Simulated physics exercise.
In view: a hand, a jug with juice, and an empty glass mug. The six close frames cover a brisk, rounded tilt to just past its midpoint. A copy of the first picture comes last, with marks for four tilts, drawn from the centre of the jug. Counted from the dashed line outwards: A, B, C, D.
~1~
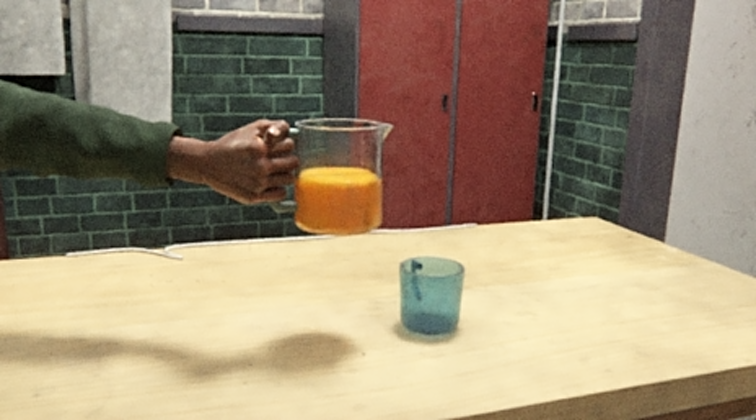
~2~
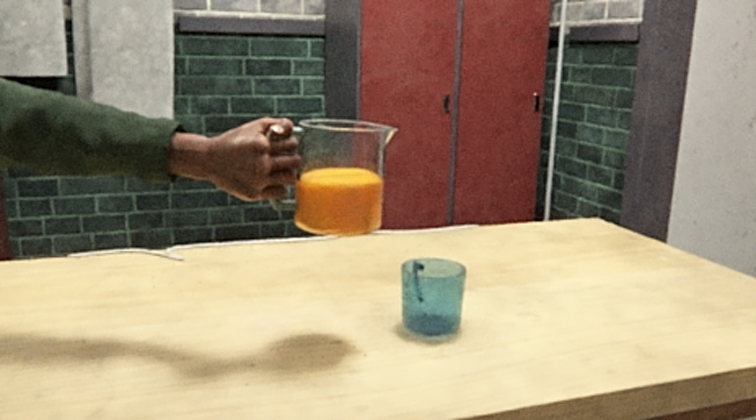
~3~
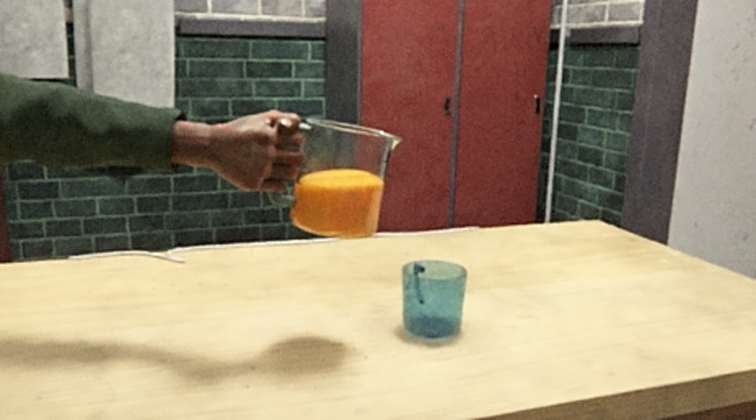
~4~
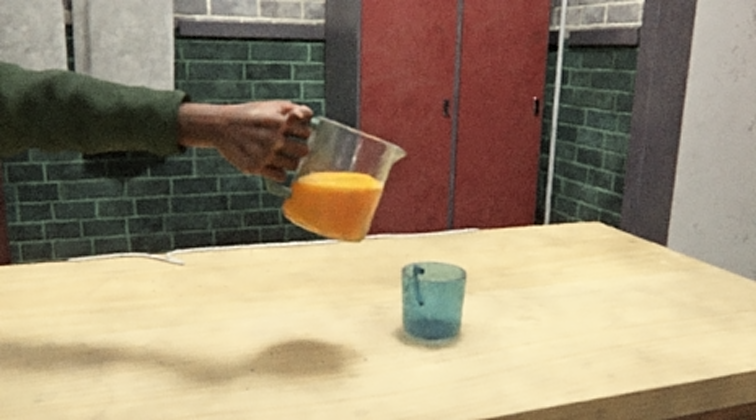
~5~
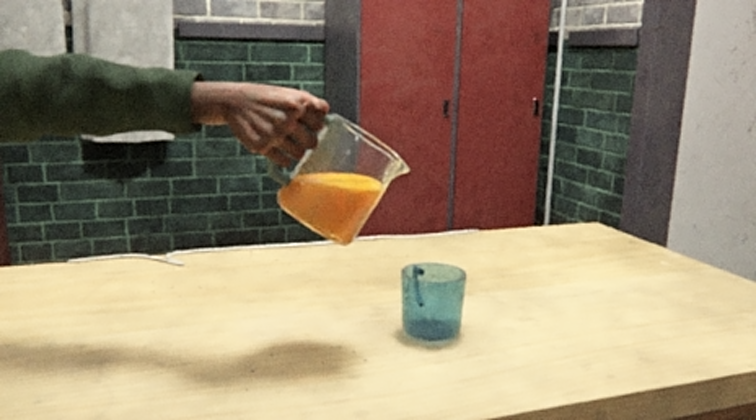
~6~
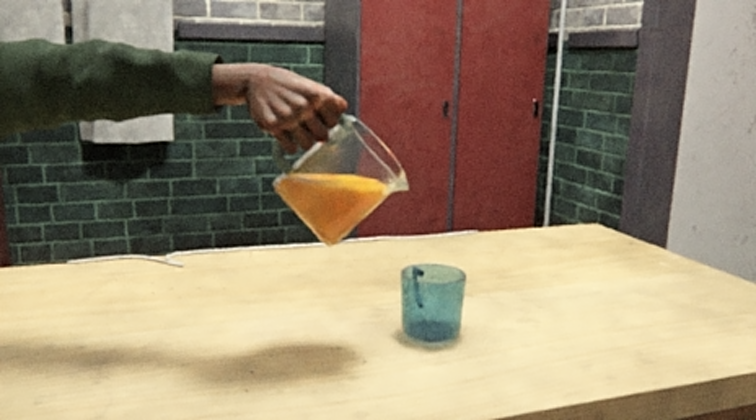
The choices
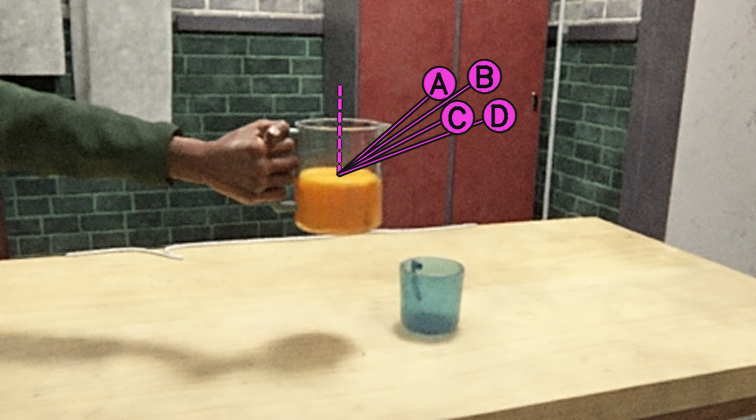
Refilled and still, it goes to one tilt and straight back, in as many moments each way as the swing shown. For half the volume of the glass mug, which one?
Mark D.
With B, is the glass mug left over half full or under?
Under half.
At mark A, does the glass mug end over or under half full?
Under.
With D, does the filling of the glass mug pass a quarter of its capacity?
Yes, clearly.
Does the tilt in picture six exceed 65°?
No.
On the marked copy, A at (427, 97); B at (470, 85); C at (440, 121); D at (482, 120).
For mark A, the glass mug ends with about 4 % of what it can hold.
For mark B, the glass mug ends with about 15 % of what it can hold.
For mark C, the glass mug ends with about 32 % of what it can hold.
For mark D, the glass mug ends with about 52 % of what it can hold.
